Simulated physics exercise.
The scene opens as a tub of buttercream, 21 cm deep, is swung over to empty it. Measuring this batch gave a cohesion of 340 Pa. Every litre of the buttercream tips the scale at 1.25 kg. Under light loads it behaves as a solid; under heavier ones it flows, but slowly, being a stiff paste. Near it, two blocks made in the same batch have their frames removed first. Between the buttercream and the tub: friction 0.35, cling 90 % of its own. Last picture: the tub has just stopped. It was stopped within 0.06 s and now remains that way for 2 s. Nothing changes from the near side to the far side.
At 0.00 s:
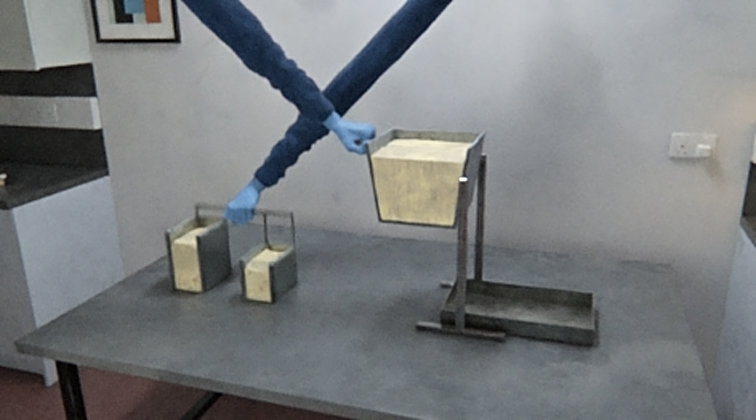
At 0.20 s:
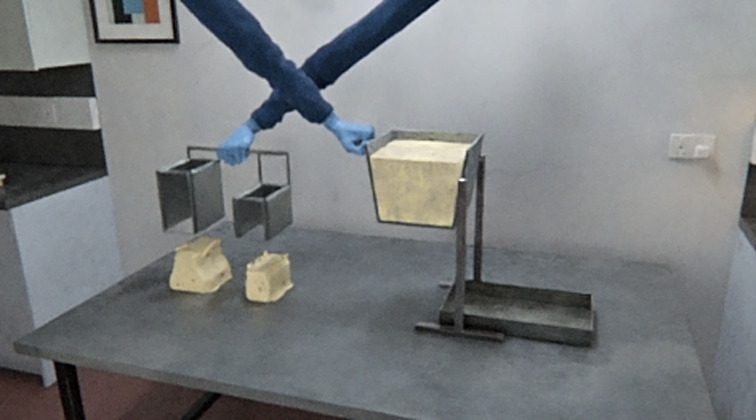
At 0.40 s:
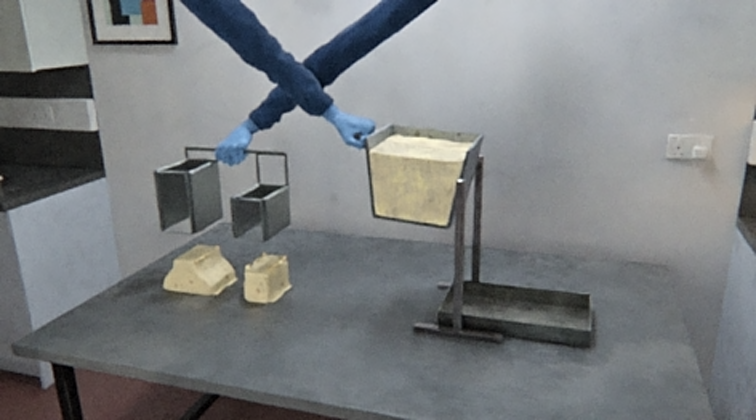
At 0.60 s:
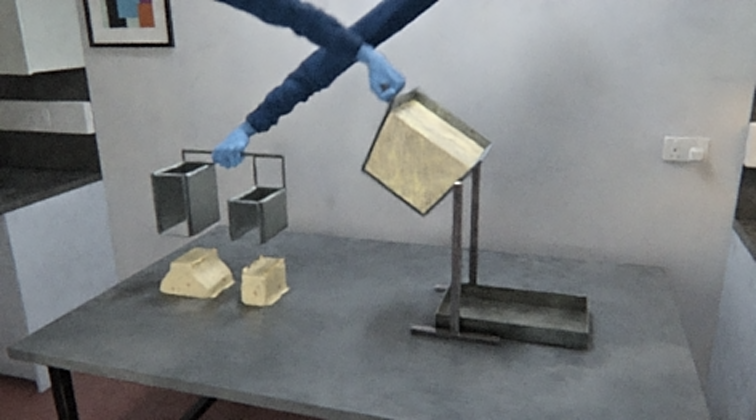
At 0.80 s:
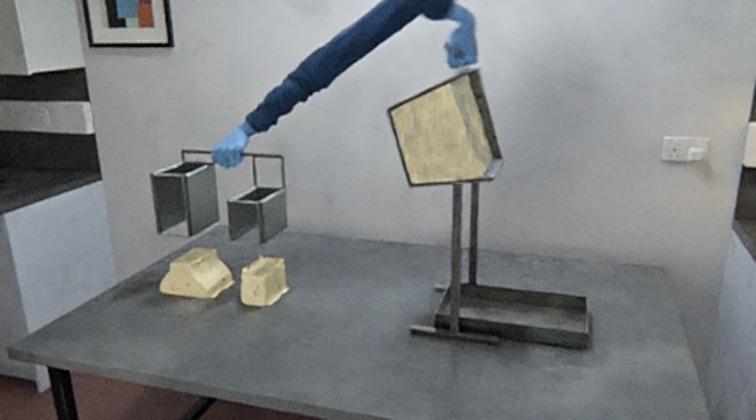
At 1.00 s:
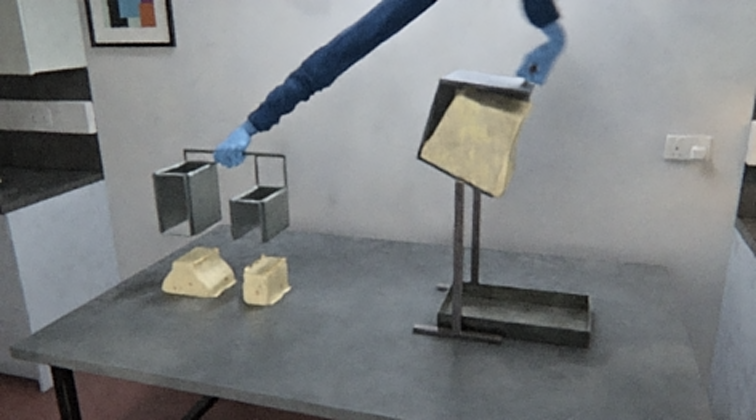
The video shows a gloved hand lifting two metal casings off pale buttercream blocks, the left one slumping lower, before another gloved hand swings a tub of buttercream over to the right, its contents bulging at the open side.
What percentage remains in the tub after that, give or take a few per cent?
0 %.
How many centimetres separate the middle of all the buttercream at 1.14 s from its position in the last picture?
I'd estimate roughly 14 centimetres.
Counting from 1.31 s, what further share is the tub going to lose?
Load share from then on: Near 12 %.
After 1.14 s, the tub is at 106 degrees and holds 41 %.
After 1.31 s, the tub is at 106 degrees and holds 12 %.
After 1.48 s, the tub is at 106 degrees and holds 0 %.
After 1.65 s, the tub is at 106 degrees and holds 0 %.
After 3.00 s, the tub is at 106 degrees and holds 0 %.
